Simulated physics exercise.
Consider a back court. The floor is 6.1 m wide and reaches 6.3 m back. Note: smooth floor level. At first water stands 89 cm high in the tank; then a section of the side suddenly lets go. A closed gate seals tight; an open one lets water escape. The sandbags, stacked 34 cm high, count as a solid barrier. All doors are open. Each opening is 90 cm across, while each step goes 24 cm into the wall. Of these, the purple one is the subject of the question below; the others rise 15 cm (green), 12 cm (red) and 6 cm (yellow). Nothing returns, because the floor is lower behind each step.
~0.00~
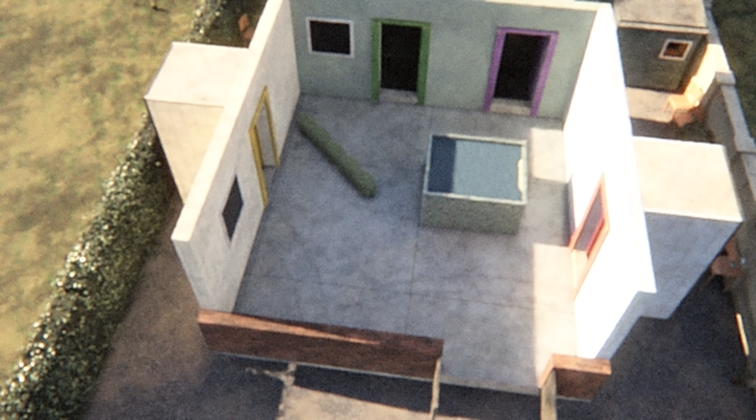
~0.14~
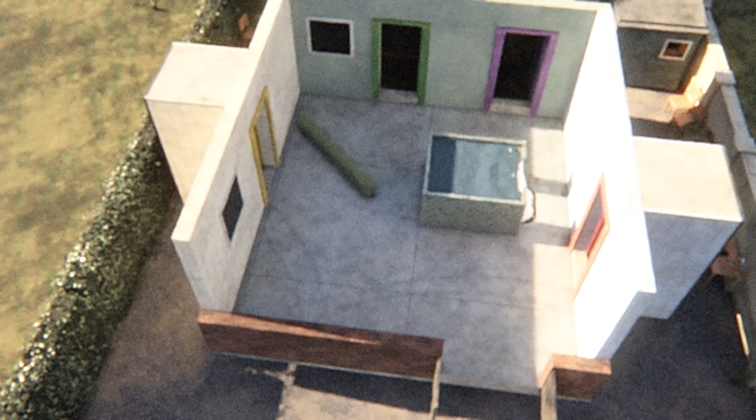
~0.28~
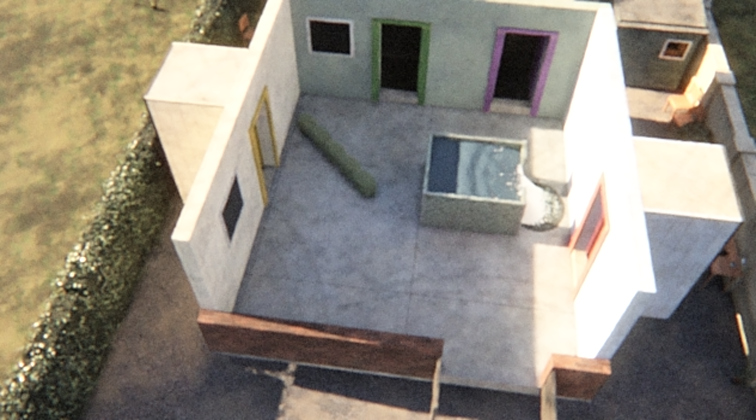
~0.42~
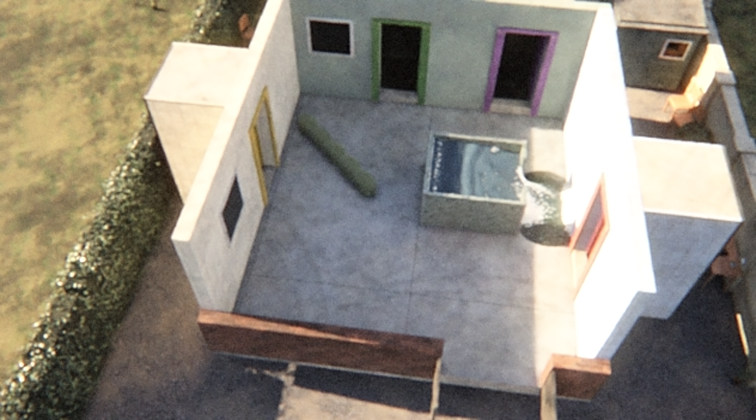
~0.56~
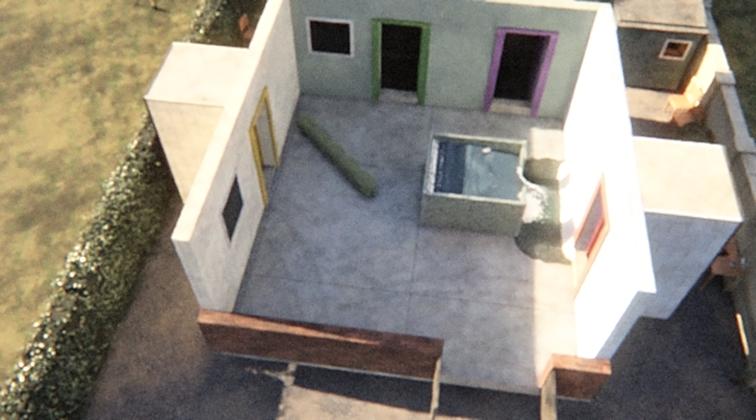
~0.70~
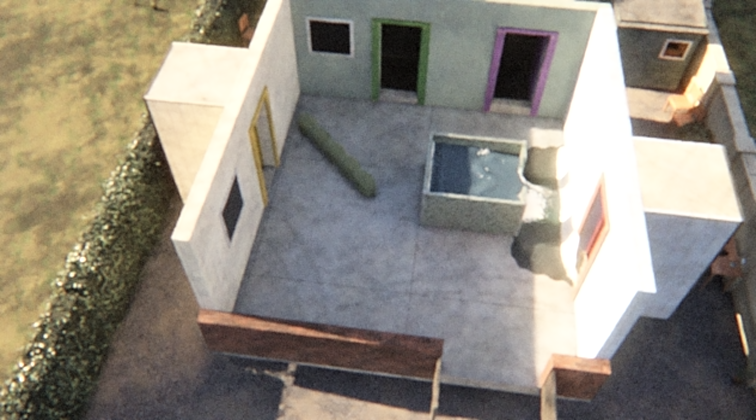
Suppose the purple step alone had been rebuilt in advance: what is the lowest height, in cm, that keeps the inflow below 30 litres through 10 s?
About 16 cm.
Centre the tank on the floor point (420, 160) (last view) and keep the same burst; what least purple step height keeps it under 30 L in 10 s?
12.5 cm, give or take.
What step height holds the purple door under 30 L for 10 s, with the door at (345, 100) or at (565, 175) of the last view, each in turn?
You'd want roughly 8.5 cm there first, then roughly 26 cm.
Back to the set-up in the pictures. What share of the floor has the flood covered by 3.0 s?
Some 40 in a hundred.
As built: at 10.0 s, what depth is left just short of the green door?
Roughly 8.5 cm deep.
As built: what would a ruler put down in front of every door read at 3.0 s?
Door by door, in centimetres - green 5, red 11, yellow 0, purple 19.
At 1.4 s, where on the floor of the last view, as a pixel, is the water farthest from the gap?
The farthest wet point is roughly at (571, 378) in the last view.
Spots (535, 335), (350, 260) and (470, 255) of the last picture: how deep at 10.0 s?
Ordered as asked: 4, 3, 2 cm.
After 1.4 s water covers 15 % of the floor, deepest (56 cm) near (562, 210); 18 cm at the purple door, 0 litres in over its 20 cm step.
After 3.0 s water covers 40 % of the floor, deepest (36 cm) near (562, 210); 19 cm at the purple door, 10 litres in over its 20 cm step.
After 10.0 s water covers 90 % of the floor, deepest (10 cm) near (420, 194); 6 cm at the purple door, 12 litres in over its 20 cm step.
At the purple door as built, the water arrived by 1.3 s and peaked near 25 cm at 2.2 s.
With a step of 14.5 cm, 44 litres would have come in within the 10 s; with 20 cm, 12 litres. So under 30 litres takes about 16 cm.
